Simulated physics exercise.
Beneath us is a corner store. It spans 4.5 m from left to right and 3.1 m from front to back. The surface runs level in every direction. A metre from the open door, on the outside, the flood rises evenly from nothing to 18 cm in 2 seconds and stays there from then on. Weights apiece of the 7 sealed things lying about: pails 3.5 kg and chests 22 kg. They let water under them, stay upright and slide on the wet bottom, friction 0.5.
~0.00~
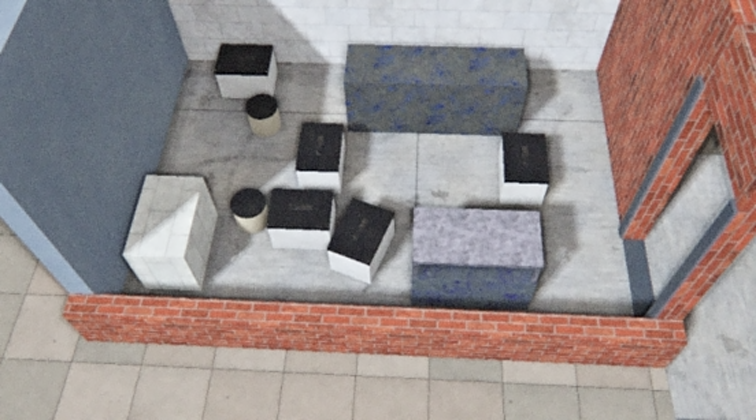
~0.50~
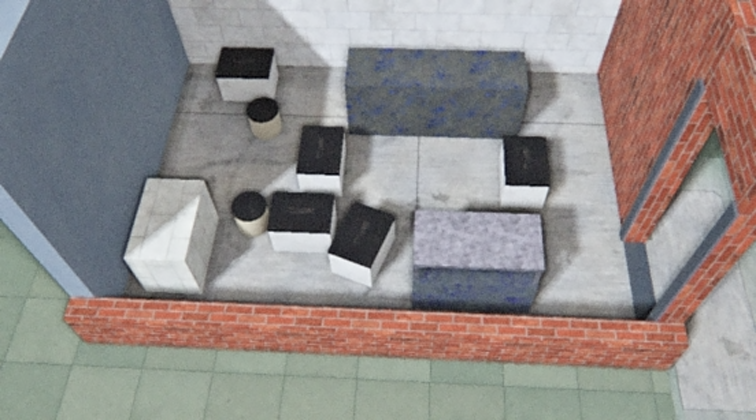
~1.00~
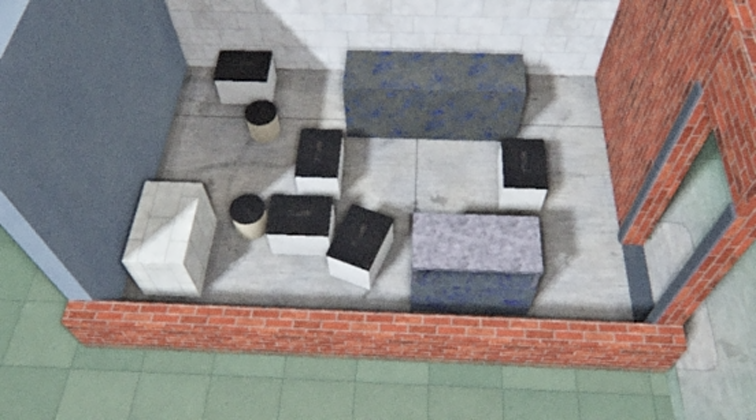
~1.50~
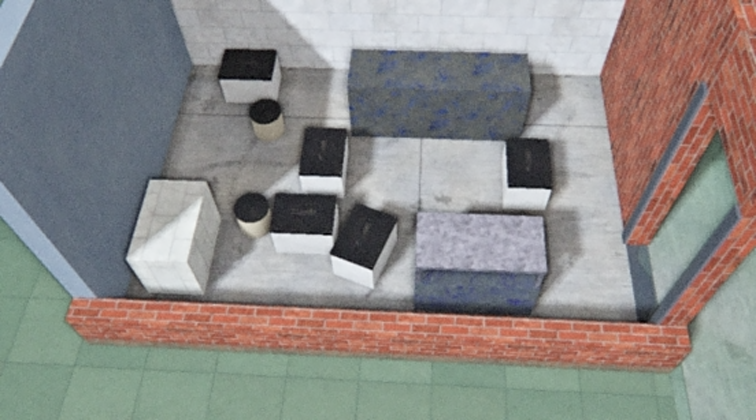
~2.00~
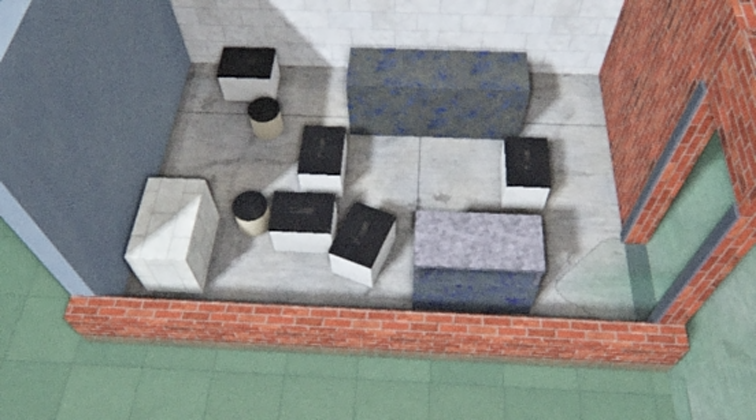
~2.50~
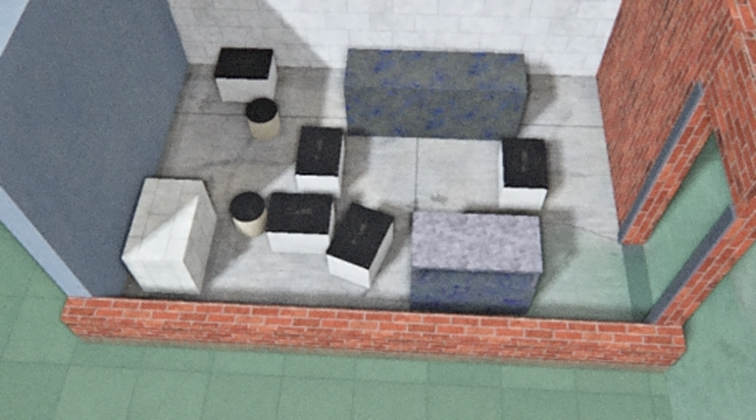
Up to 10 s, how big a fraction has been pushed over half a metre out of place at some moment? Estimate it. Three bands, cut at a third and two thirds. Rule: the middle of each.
The portion stays below a third.
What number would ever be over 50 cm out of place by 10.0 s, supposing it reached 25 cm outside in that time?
I count 3 of them in that case.
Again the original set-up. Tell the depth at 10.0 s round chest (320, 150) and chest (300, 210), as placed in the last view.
Depth approx. 6 cm / 7 cm.
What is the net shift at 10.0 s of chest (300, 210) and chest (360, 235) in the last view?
They sit 0 cm and 0 cm away, in the order given.
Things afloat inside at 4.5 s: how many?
The count is 0.
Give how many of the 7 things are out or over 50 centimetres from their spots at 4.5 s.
Result: 0.
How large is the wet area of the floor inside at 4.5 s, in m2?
Somewhere about 6.5 m2, give or take.
After 3.5 s 0 of 7 are over 50 cm from their spots; 0 afloat.
After 4.5 s 0 of 7 are over 50 cm from their spots; 0 afloat.
After 7.0 s 0 of 7 are over 50 cm from their spots; 1 afloat.
After 10.0 s 0 of 7 are over 50 cm from their spots, and 0 have been at some point; 2 afloat.
